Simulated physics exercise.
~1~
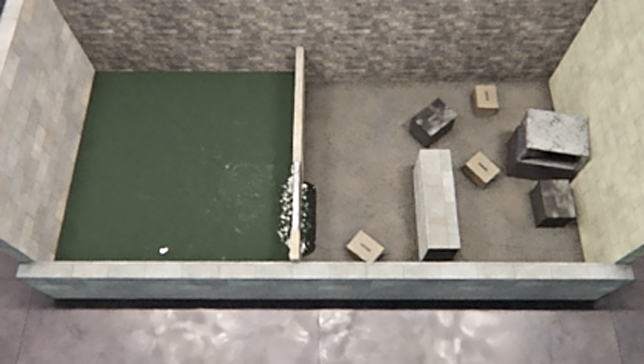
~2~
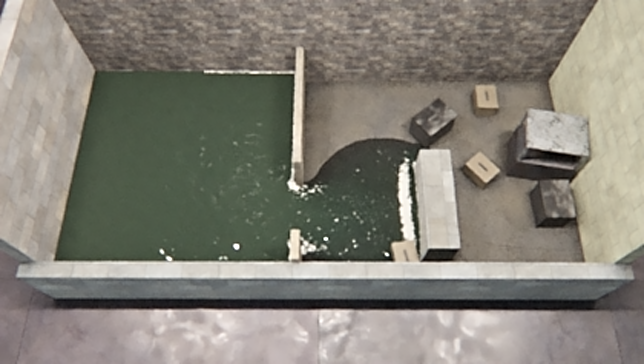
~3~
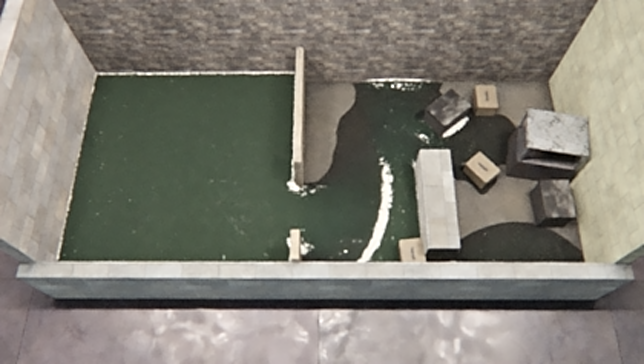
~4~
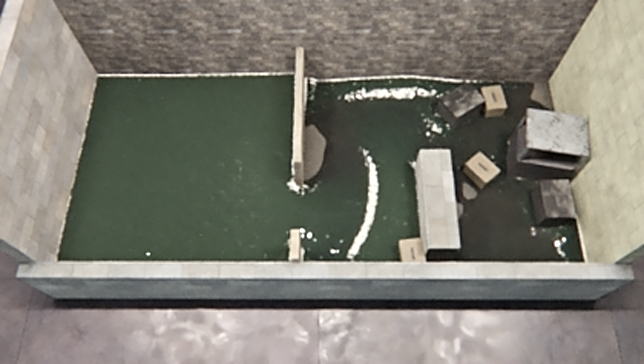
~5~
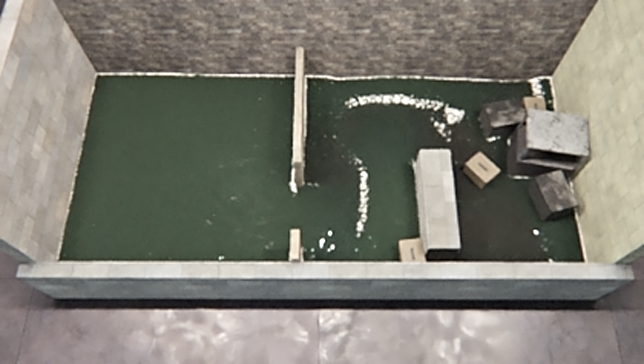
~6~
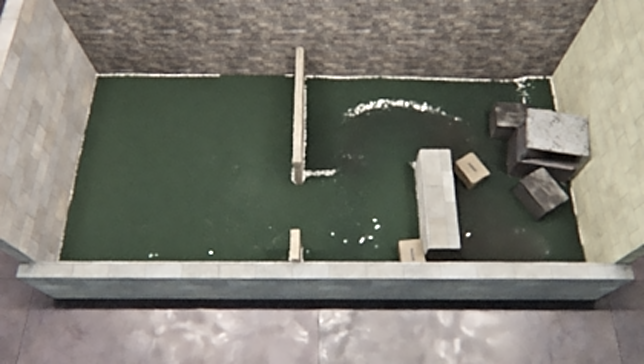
In the video, green water held behind a partition in a walled room bursts through an opening and spreads around a fixed pale block, nudging a box against it, then pushing dark and tan boxes toward the right wall until water covers the floor.
